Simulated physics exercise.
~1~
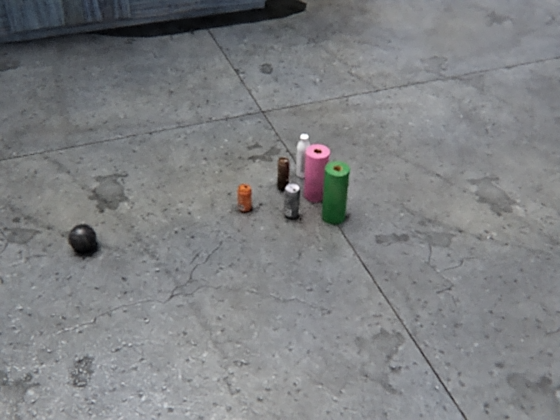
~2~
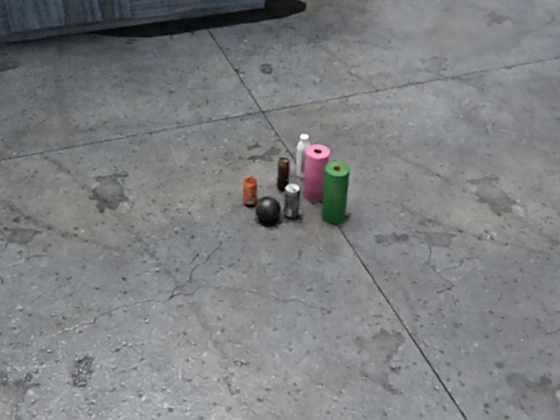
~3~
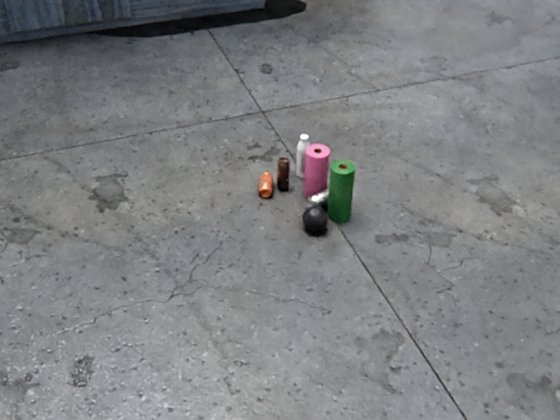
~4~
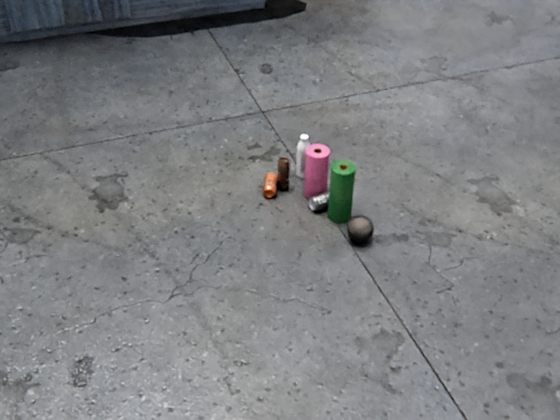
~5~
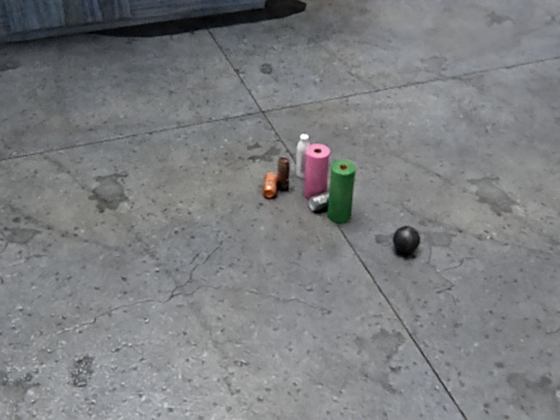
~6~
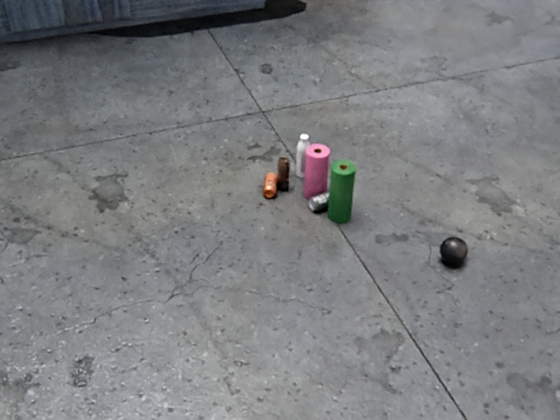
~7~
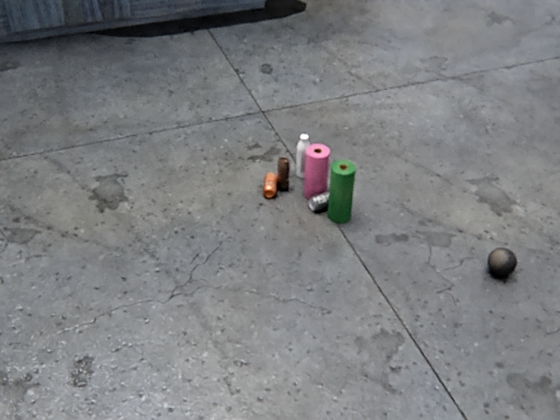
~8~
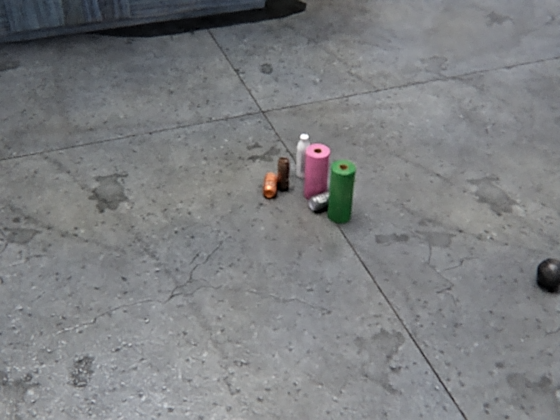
A black ball rolls right across concrete, knocking over orange and grey cans beside standing rolls, and continues to the right edge.
